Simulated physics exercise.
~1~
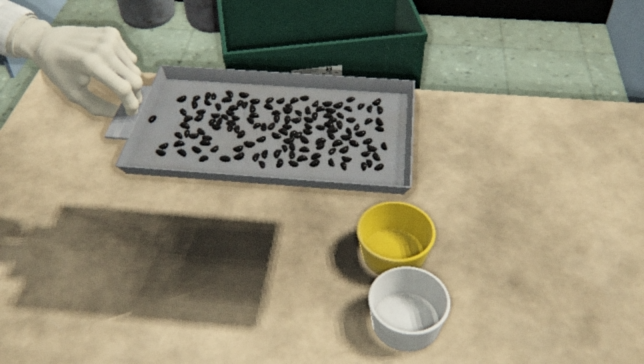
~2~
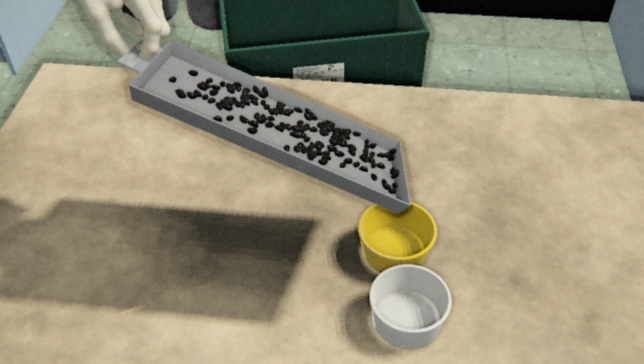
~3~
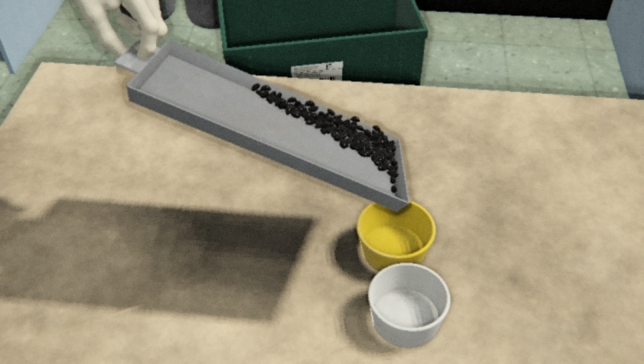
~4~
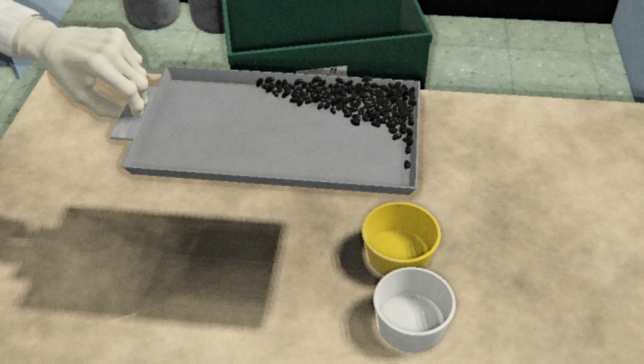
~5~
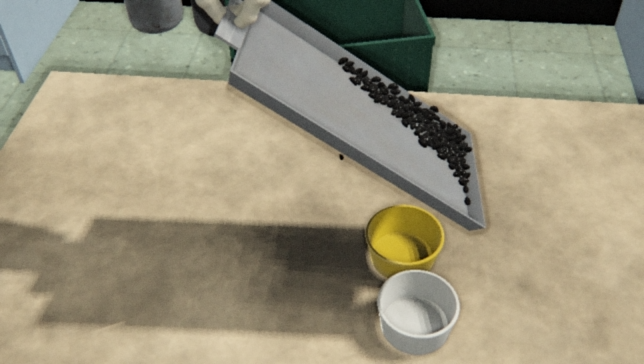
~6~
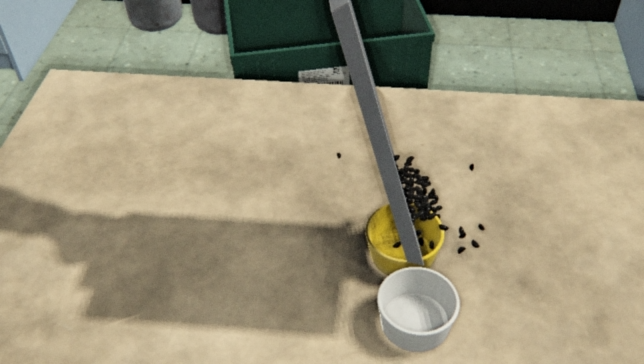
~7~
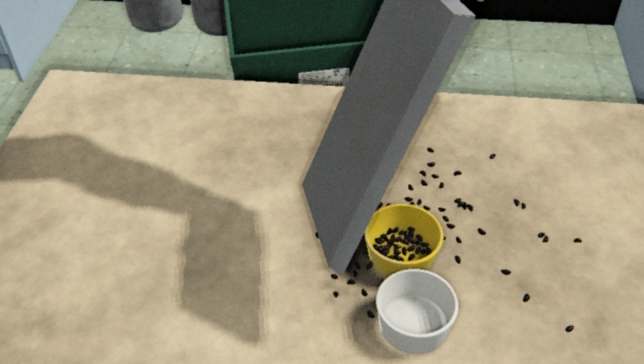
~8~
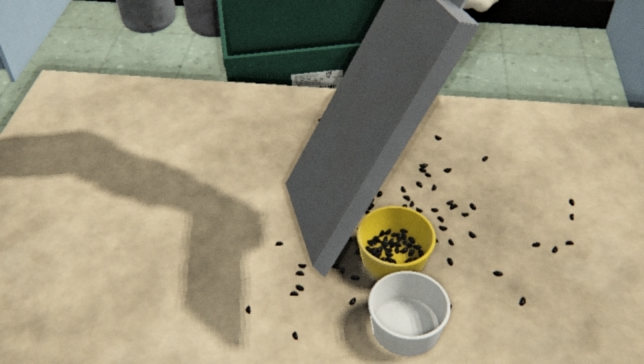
On a tabletop, a gloved hand tilting a tray of black beans, levelling it, then tipping them into a yellow dish and around it.
